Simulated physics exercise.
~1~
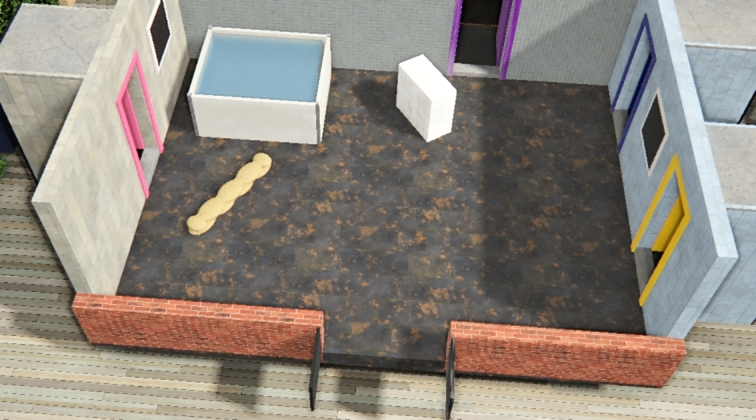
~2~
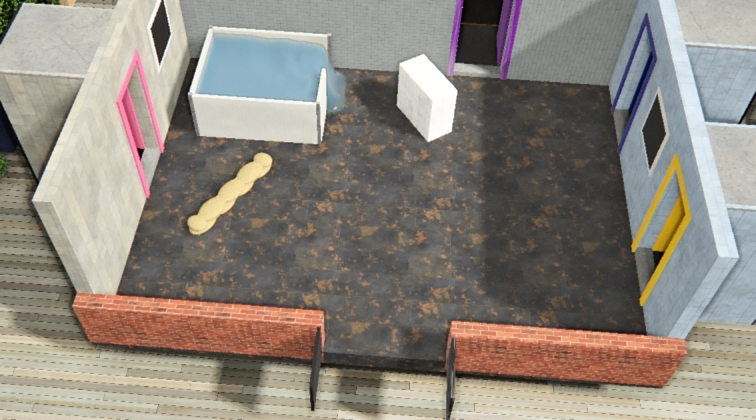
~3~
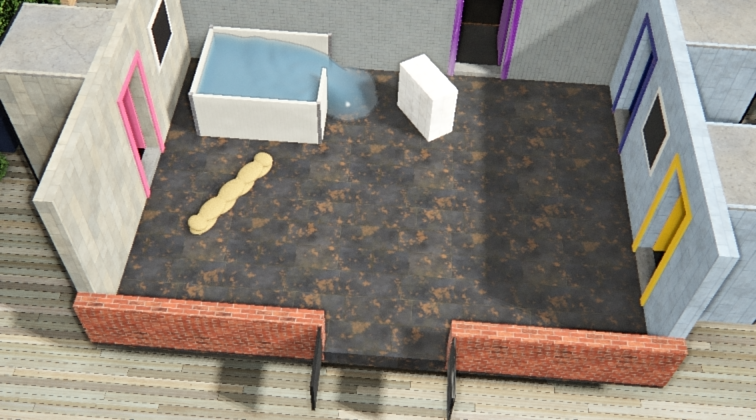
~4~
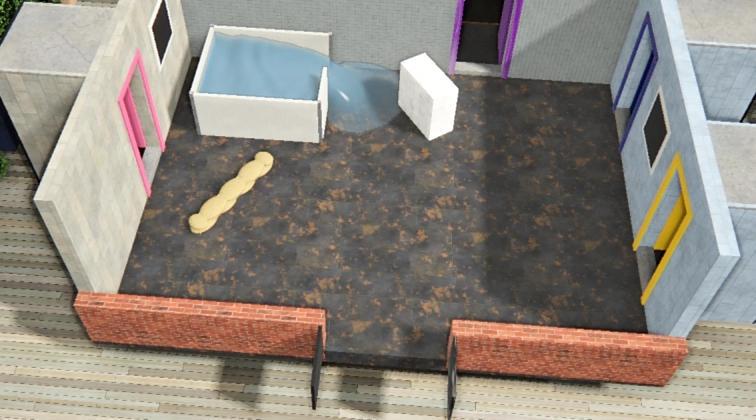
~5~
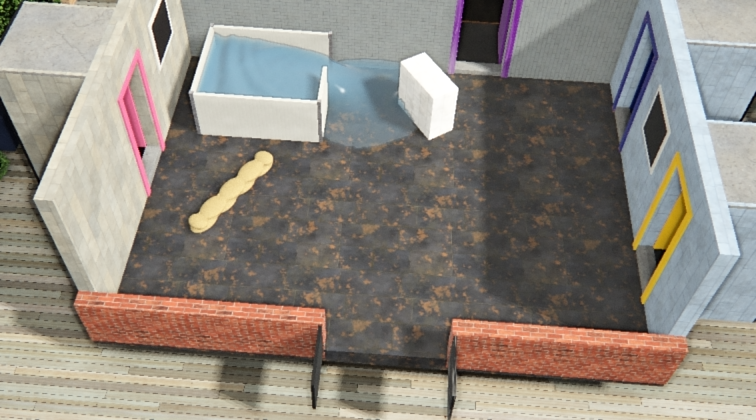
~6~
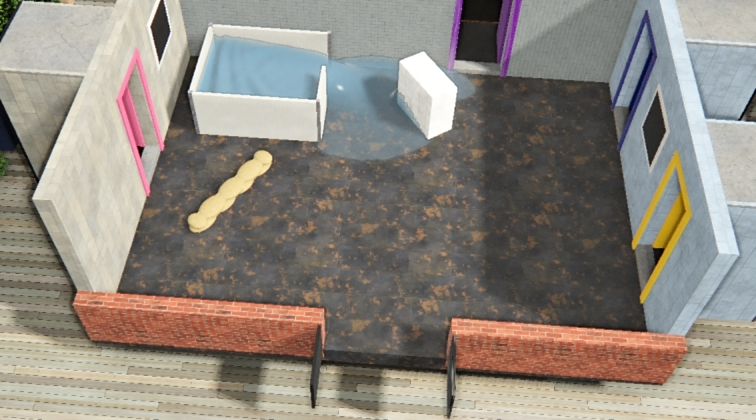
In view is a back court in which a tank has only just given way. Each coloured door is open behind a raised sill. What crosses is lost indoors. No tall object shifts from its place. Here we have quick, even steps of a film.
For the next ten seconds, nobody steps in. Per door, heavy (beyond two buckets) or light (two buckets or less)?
Purple door - heavy; pink door - light; blue door - heavy; yellow door - light.
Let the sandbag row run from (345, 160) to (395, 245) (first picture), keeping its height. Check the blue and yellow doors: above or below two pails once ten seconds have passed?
Then: The blue door passes that mark, the yellow door is under.
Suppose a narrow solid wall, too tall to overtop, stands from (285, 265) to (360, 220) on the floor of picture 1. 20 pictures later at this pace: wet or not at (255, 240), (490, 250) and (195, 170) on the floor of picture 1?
Taking the points in turn, they are high and dry, inundated and high and dry.
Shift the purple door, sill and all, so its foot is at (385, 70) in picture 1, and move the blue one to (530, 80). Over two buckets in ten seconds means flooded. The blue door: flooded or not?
Well, the blue one simply keeps within it.
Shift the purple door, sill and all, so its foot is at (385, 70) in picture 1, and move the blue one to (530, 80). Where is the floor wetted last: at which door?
I'd say the one in pink is reached last.
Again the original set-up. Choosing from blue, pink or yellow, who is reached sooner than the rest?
I'd say it's the blue-painted one.
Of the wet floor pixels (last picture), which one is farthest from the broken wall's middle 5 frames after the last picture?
Look around (603, 85).
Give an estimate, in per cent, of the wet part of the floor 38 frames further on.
It comes to roughly 75 in a hundred.
A moment on, water covers 20 % of the floor; the purple door under two buckets in, the pink door not reached, the blue door not reached, the yellow door not reached.
Next, water covers 40 % of the floor; the purple door over two buckets in, the pink door not reached, the blue door under two buckets in, the yellow door not reached.
Then, water covers 65 % of the floor; the purple door over two buckets in, the pink door not reached, the blue door far over two buckets in, the yellow door wet at the sill, nothing in.
Later, water covers 75 % of the floor; the purple door over two buckets in, the pink door wet at the sill, nothing in, the blue door far over two buckets in, the yellow door wet at the sill, nothing in.
In the end, water covers 90 % of the floor; the purple door over two buckets in, the pink door wet at the sill, nothing in, the blue door far over two buckets in, the yellow door wet at the sill, nothing in.
